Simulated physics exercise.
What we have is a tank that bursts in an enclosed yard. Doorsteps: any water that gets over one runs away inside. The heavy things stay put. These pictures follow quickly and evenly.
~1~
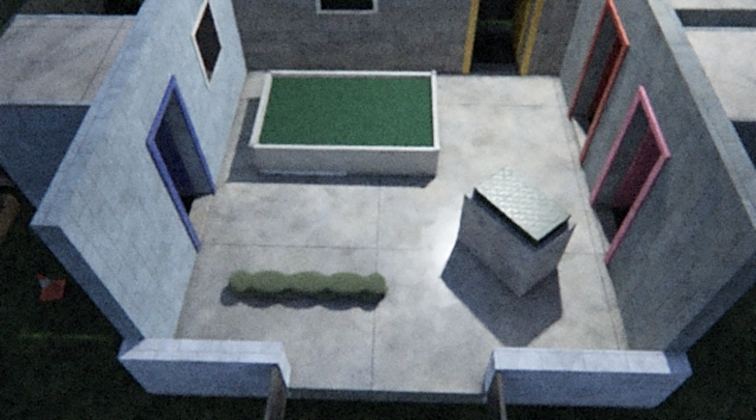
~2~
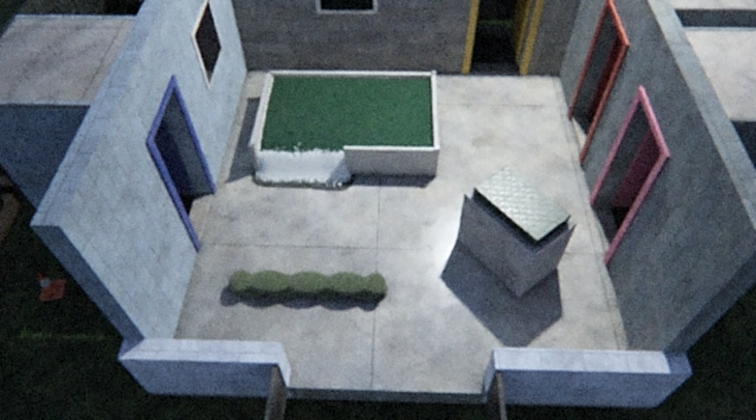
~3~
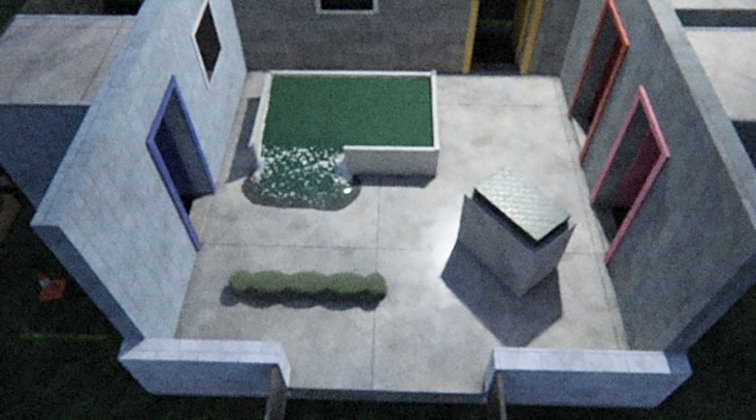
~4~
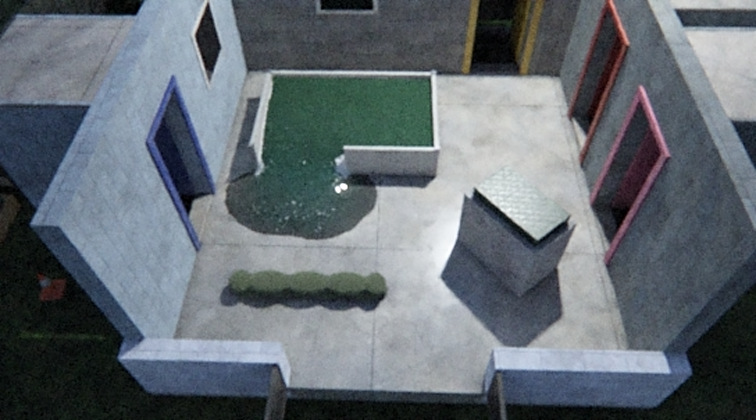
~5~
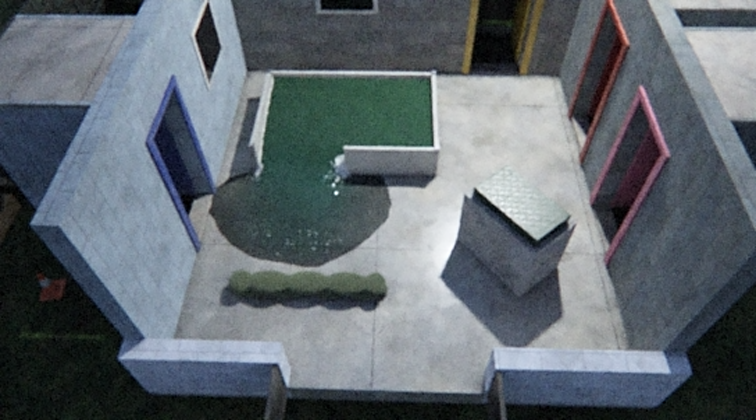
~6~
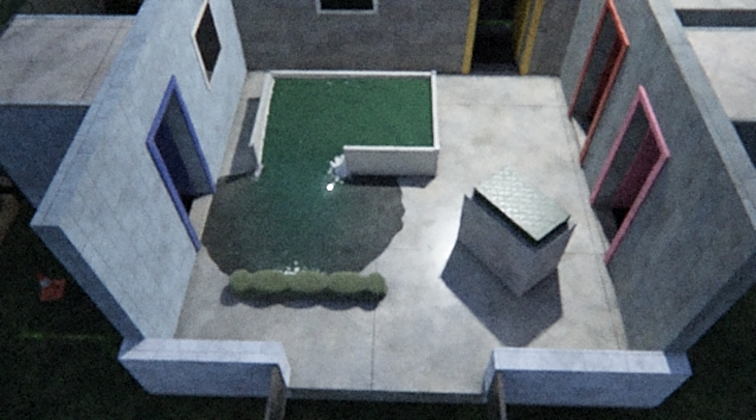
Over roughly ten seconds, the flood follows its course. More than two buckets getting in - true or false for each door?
Blue door: True; pink door: False; yellow door: True; red door: False.
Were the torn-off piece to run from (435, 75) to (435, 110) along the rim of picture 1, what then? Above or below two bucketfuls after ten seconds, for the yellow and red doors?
Note - yellow door: Past the mark, red door: Past the mark.
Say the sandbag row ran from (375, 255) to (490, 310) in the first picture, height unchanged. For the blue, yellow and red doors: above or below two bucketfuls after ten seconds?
Lab note - blue overshoots, yellow keeps within bounds, red keeps within bounds.
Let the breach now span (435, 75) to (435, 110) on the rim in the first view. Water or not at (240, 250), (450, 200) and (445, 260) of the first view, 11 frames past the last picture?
Untouched, untouched, untouched.
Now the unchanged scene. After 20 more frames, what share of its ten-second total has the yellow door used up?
Approximately 0 in a hundred, I reckon.
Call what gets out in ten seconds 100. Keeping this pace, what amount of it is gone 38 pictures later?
Around 55 % of the total, roughly.
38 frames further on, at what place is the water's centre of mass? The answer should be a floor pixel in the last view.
The water centres close to (387, 213).
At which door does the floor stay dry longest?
That is the yellow one.
A moment on, water covers 20 % of the floor; the blue door wet at the sill, nothing in, the pink door not reached, the yellow door not reached, the red door not reached.
Next, water covers 30 % of the floor; the blue door over two buckets in, the pink door not reached, the yellow door not reached, the red door not reached.
Then, water covers 50 % of the floor; the blue door far over two buckets in, the pink door not reached, the yellow door not reached, the red door not reached.
Later, water covers 80 % of the floor; the blue door far over two buckets in, the pink door wet at the sill, nothing in, the yellow door wet at the sill, nothing in, the red door wet at the sill, nothing in.
In the end, water covers 95 % of the floor; the blue door far over two buckets in, the pink door under two buckets in, the yellow door over two buckets in, the red door wet at the sill, nothing in.
